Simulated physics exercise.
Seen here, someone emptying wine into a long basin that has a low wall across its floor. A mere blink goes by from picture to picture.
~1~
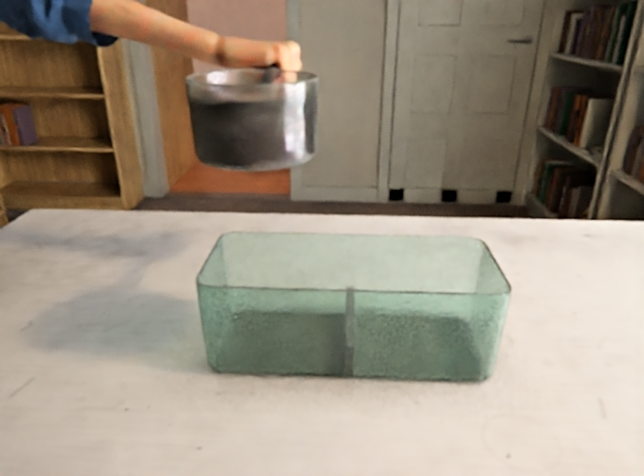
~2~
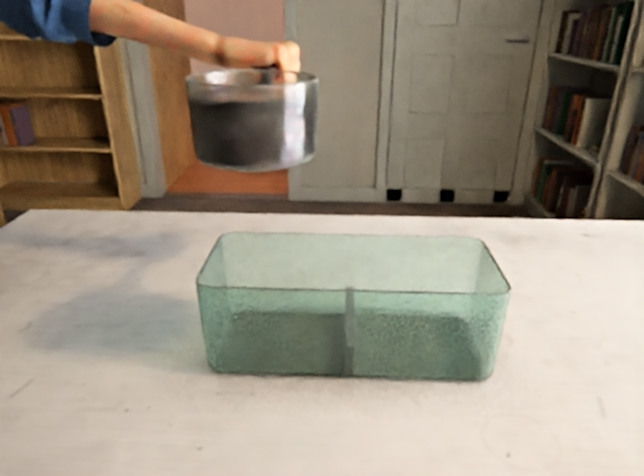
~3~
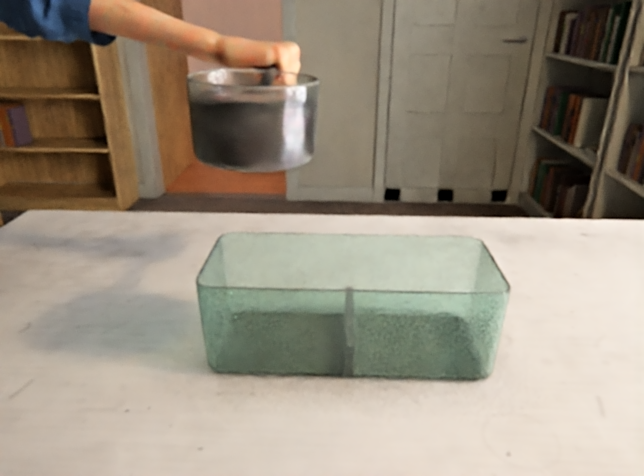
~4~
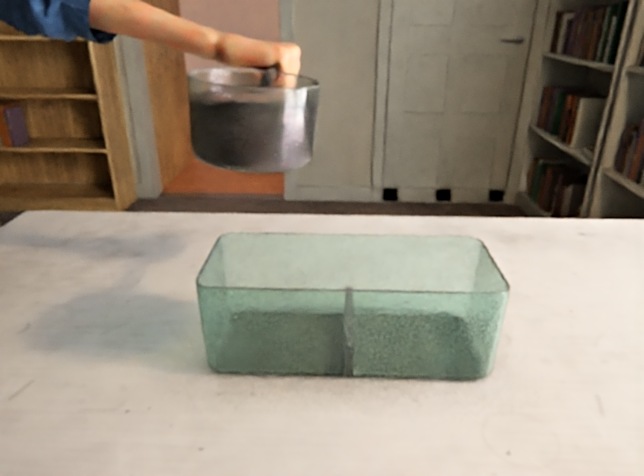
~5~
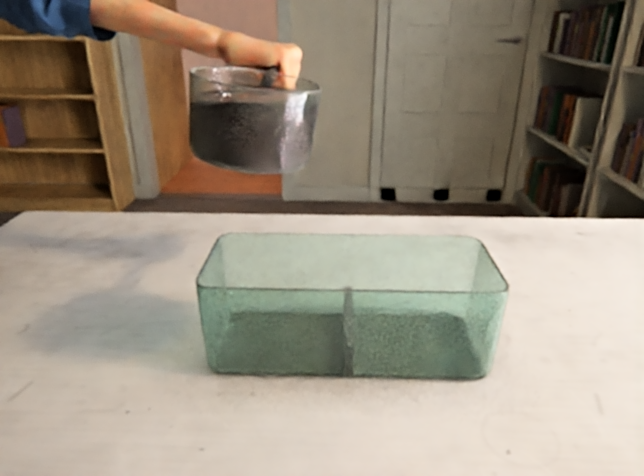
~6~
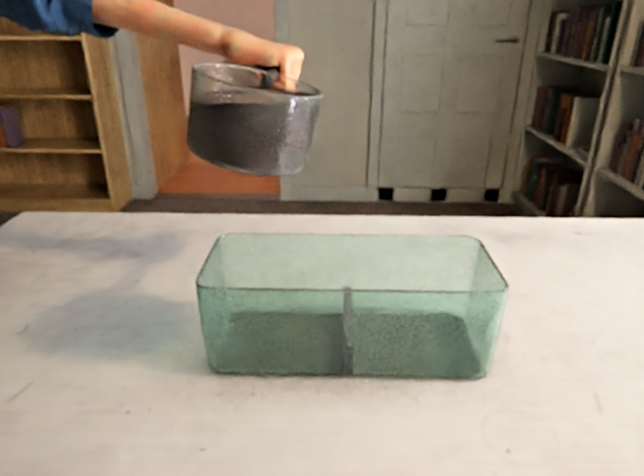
A hand reaching in from the left holds a round pot of dark liquid above a long, greenish see-through basin with a low wall across its floor. The pot starts level, then tilts slightly, its right rim dipping a little, while the basin stays still on the pale table.
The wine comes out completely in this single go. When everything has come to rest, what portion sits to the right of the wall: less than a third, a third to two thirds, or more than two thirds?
More than two thirds sits there.
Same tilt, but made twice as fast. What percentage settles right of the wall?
Some 70 per cent.
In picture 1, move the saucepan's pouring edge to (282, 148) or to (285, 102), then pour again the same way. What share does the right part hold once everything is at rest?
About 25 per cent, then about 50 per cent.
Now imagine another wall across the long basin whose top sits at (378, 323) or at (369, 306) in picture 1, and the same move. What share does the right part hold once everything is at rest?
50 % then 65 %, approximately.
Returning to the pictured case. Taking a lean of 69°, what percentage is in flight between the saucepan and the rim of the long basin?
Close to 30 per cent.
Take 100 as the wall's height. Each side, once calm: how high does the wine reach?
20 % left, 70 % right.
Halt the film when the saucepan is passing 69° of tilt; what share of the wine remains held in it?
Roughly 65 percent remains at that point.
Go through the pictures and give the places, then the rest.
In the first picture, it leans 0°; its right rim is at (317, 79); the wine meets the walls at (195, 93) and (315, 94); the long basin's rim runs from (210, 257) to (497, 265); the wall's top is at (350, 314).
In the second picture, it leans 1°; its right rim is at (317, 81); the wine meets the walls at (195, 93) and (315, 95).
In the third picture, it leans 2°; its right rim is at (318, 83); the wine meets the walls at (194, 93) and (315, 96).
In the fourth picture, it leans 5°; its right rim is at (319, 86); the wine meets the walls at (196, 94) and (316, 96).
In the fifth picture, it leans 8°; its right rim is at (320, 91); the wine meets the walls at (196, 95) and (317, 97).
In the sixth picture, it leans 12°; its right rim is at (322, 96); the wine meets the walls at (196, 95) and (319, 98).
A moment on, the saucepan is tipped part way and 63 per cent is still to pour, 1 is left of the wall and 6 right of it.
Next, the saucepan is tipped right over and 12 per cent is still to pour, 4 is left of the wall and 69 right of it.
Then the saucepan is tipped right over and 0 per cent is still to pour, 19 is left of the wall and 78 right of it.
Later the saucepan is tipped right over and 0 per cent is still to pour, 22 is left of the wall and 77 right of it.
Finally, 22 per cent lies left of the wall, 77 right of it and 1 outside.
